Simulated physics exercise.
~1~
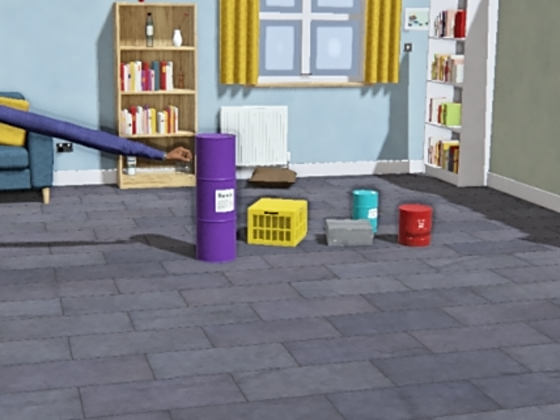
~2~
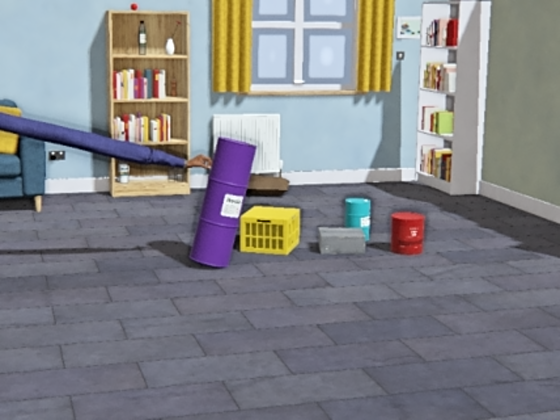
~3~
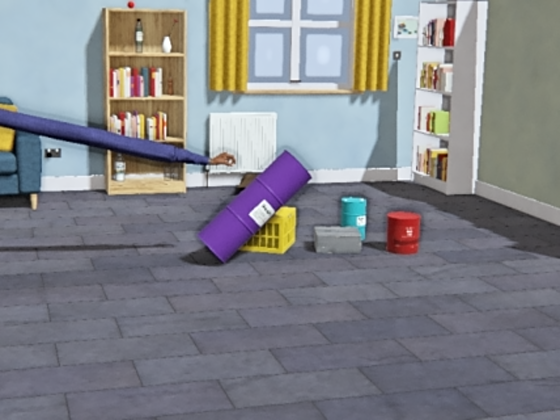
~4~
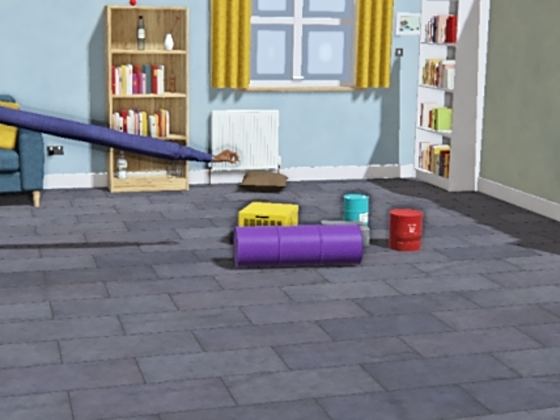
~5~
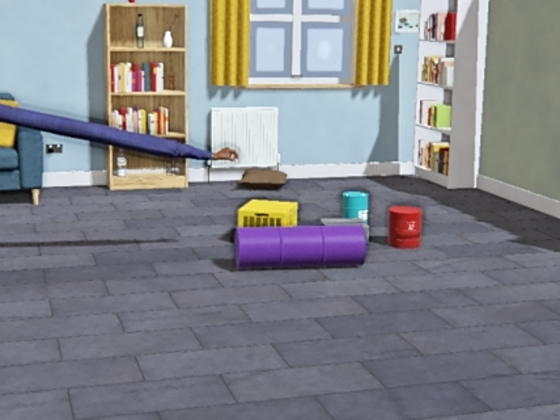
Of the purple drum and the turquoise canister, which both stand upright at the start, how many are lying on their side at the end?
One of them is, the purple drum. The turquoise canister is still standing.
